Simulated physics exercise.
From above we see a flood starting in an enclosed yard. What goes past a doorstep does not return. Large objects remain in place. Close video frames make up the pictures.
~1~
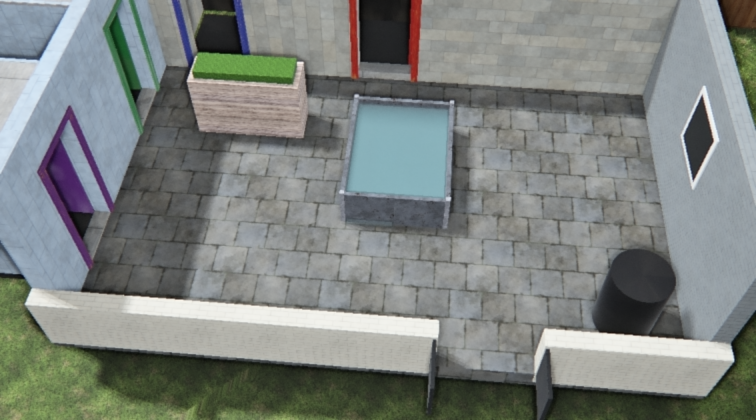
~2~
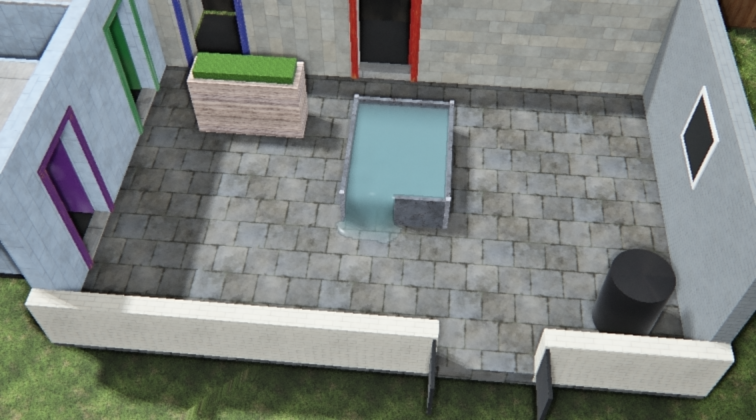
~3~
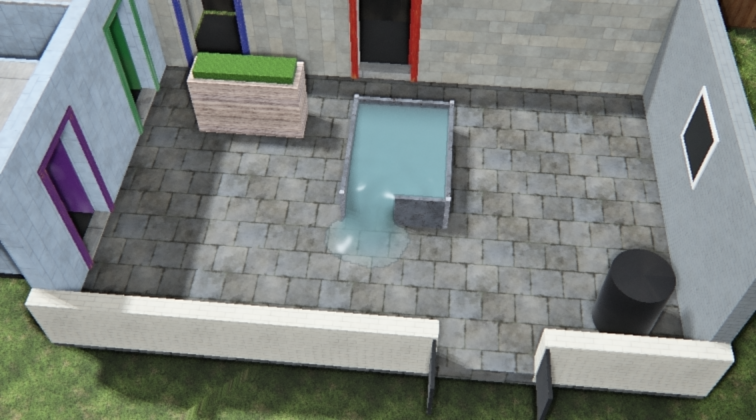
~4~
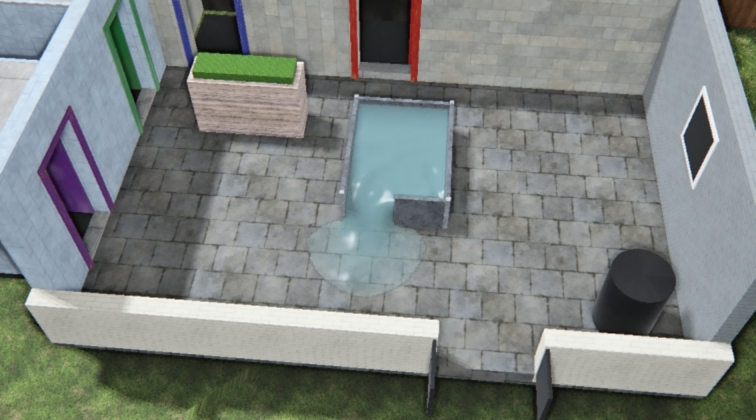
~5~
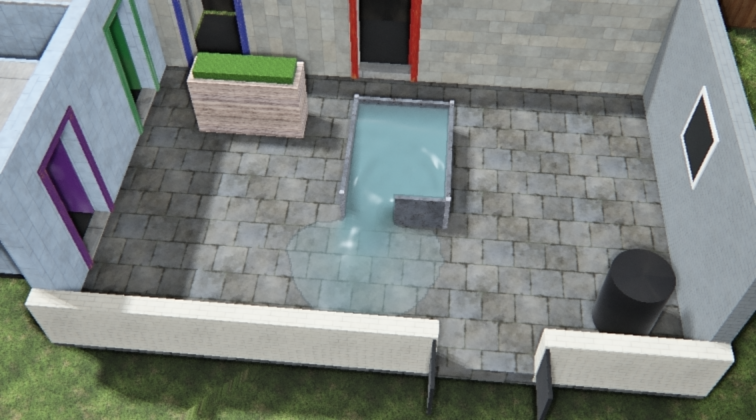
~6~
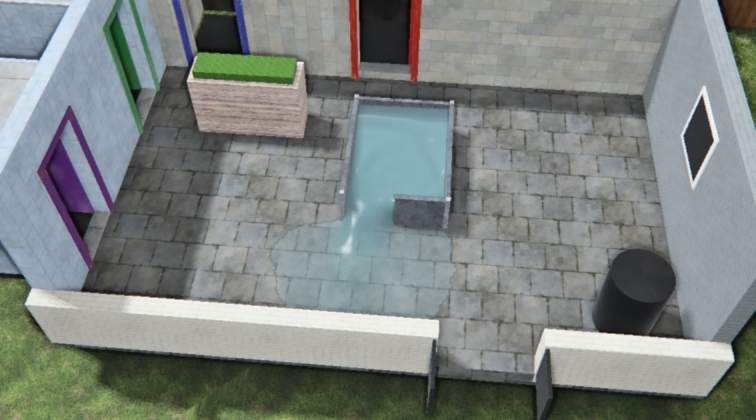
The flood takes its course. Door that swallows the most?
Purple.
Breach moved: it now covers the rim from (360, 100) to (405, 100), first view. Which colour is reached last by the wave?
It's the door marked purple.
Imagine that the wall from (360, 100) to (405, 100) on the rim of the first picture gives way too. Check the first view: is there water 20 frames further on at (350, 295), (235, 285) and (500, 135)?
Untouched, untouched, soaked.
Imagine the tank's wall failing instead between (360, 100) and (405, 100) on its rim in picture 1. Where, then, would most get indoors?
I'd point to the red-painted one.
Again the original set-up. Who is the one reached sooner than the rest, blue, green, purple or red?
It's the one in purple.
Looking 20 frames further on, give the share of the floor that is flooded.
About 30 %.
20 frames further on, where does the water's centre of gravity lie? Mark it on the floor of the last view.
Estimate: (346, 241).
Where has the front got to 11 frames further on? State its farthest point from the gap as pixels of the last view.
At roughly (71, 319).
A moment on, water covers 15 % of the floor; red door not reached, purple door not reached, green door not reached, blue door not reached.
Next, water covers 20 % of the floor; red door not reached, purple door not reached, green door not reached, blue door not reached.
Then, water covers 30 % of the floor; red door not reached, purple door a trickle in, green door not reached, blue door not reached.
Later, water covers 50 % of the floor; red door not reached, purple door some in, green door wet at the sill, nothing in, blue door wet at the sill, nothing in.
In the end, water covers 80 % of the floor; red door not reached, purple door a lot in, green door wet at the sill, nothing in, blue door a trickle in; the purple door has let in the most.
